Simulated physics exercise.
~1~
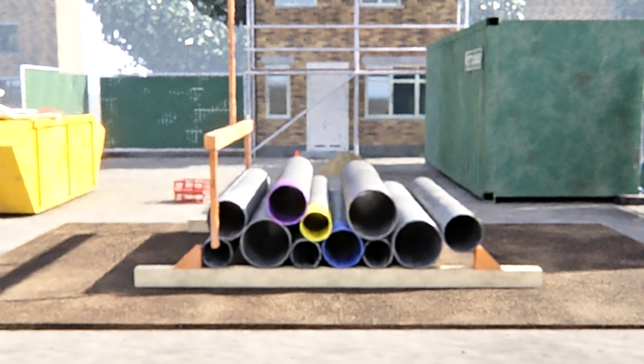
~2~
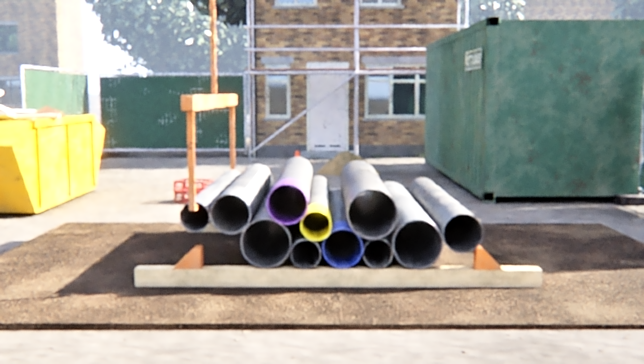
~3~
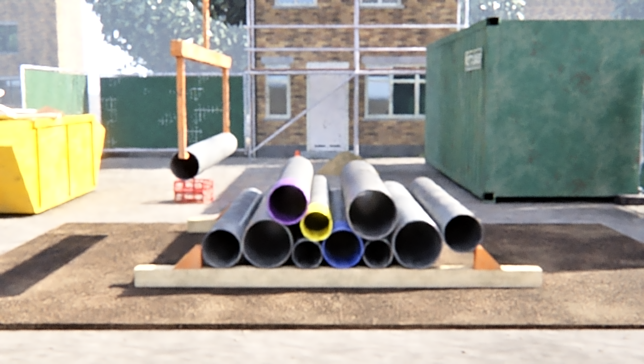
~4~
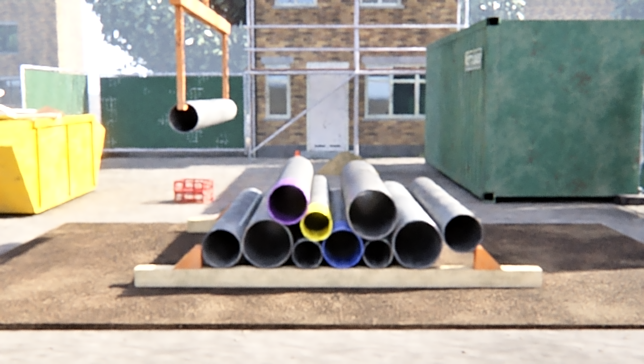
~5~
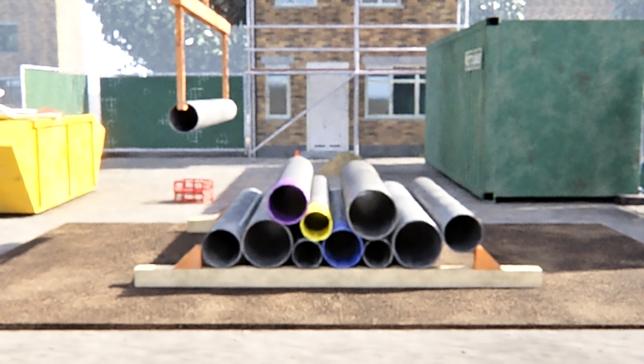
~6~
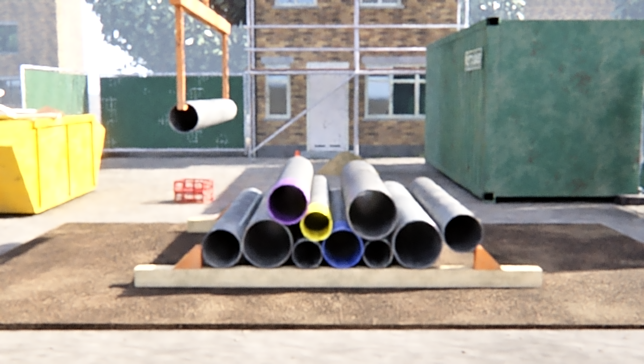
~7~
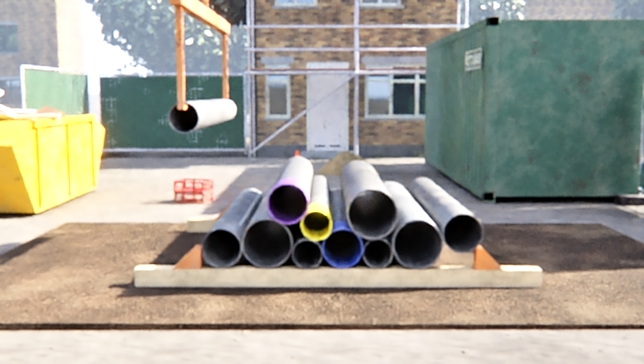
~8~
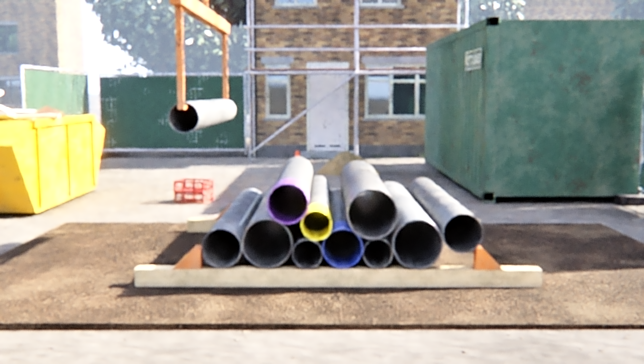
The clip shows an orange crane rig drawing a grey pipe from the left end of a stack on timber; a neighbouring grey pipe drops into the gap, while the purple, yellow and blue pipes stay put, and the lifted pipe ends hanging still above, to the left.
